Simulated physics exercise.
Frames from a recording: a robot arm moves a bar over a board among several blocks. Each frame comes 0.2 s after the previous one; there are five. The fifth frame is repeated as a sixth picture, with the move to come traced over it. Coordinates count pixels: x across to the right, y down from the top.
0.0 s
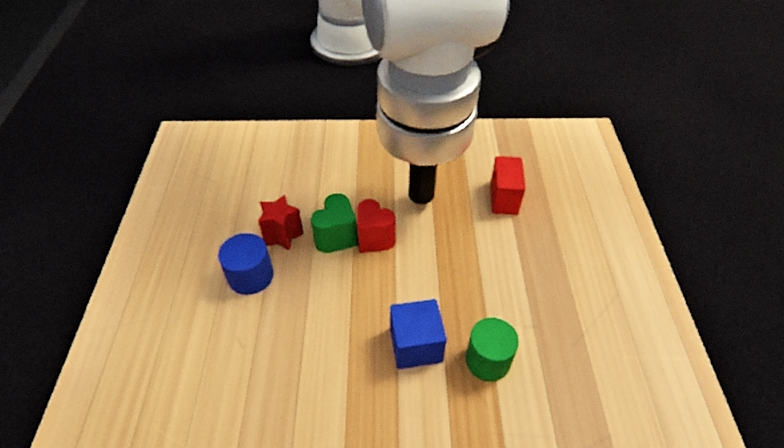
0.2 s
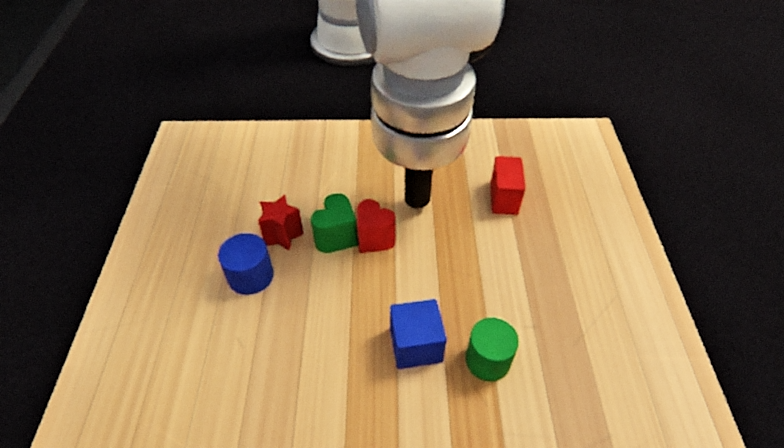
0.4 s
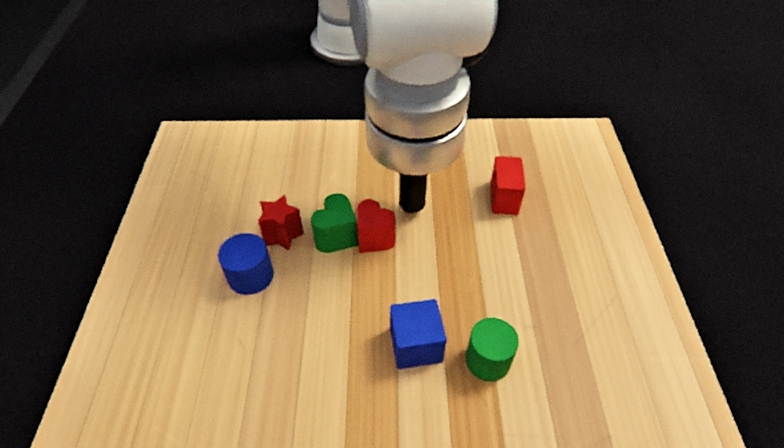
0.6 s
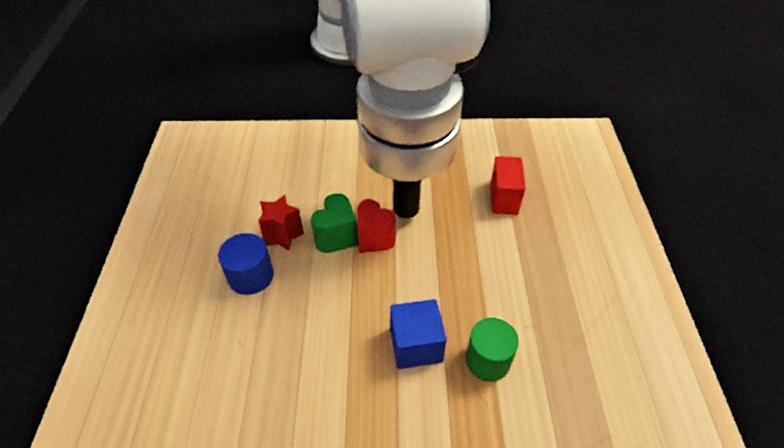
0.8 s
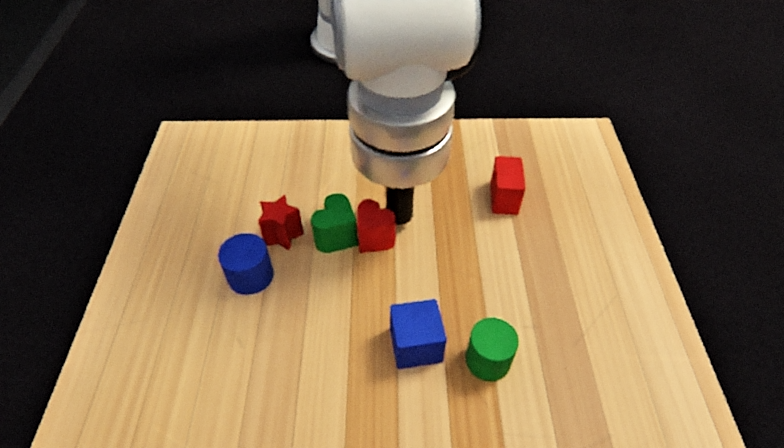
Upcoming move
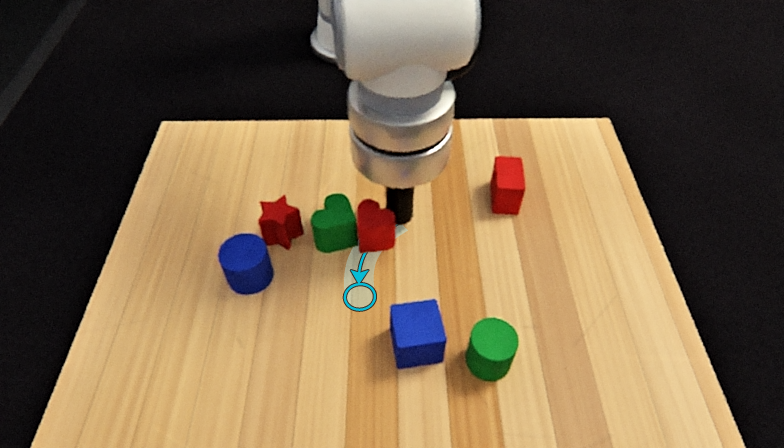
A robot arm slides its black bar down and left toward the red heart-shaped block.
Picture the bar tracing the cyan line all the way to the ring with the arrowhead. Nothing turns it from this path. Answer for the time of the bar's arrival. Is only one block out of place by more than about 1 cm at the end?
Answer: No.
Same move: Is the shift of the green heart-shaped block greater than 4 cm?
In short: No.
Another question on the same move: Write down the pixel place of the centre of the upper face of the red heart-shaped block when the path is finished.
Top centre: (326, 264).
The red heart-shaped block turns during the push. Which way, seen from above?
Clockwise rotation.
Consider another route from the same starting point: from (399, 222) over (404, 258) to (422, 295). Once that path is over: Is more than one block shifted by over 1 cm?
Answer: No.
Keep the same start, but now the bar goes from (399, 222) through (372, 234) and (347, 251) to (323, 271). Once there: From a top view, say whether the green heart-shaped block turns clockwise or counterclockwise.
Answer: With the clock.
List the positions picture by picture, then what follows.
The first frame shows tip of the bar (421, 195), middles of tops, green heart-shaped block (334, 211), red heart-shaped block (374, 214), blue four-sided block (418, 322).
The second frame shows bar (417, 199), nothing pushed.
The third frame shows bar (412, 203), nothing pushed.
The fourth frame shows bar (406, 209), nothing pushed.
The fifth frame shows bar (399, 215), green heart-shaped block (334, 211), red heart-shaped block (374, 214), blue four-sided block (418, 322).
The line goes from (399, 222) through (375, 240) and (360, 266) to (360, 297).
The first path, step by step. One third of the way, bar (374, 233); green heart-shaped block (321, 216), turned 40° clockwise; red heart-shaped block (352, 231).
Two thirds of the way, bar (360, 259); green heart-shaped block (318, 217), turned 50° clockwise; red heart-shaped block (332, 254), turned 20° clockwise.
At the end, bar (359, 290); green heart-shaped block (318, 217), turned 50° clockwise; red heart-shaped block (326, 264), turned 50° clockwise; blue four-sided block unmoved.
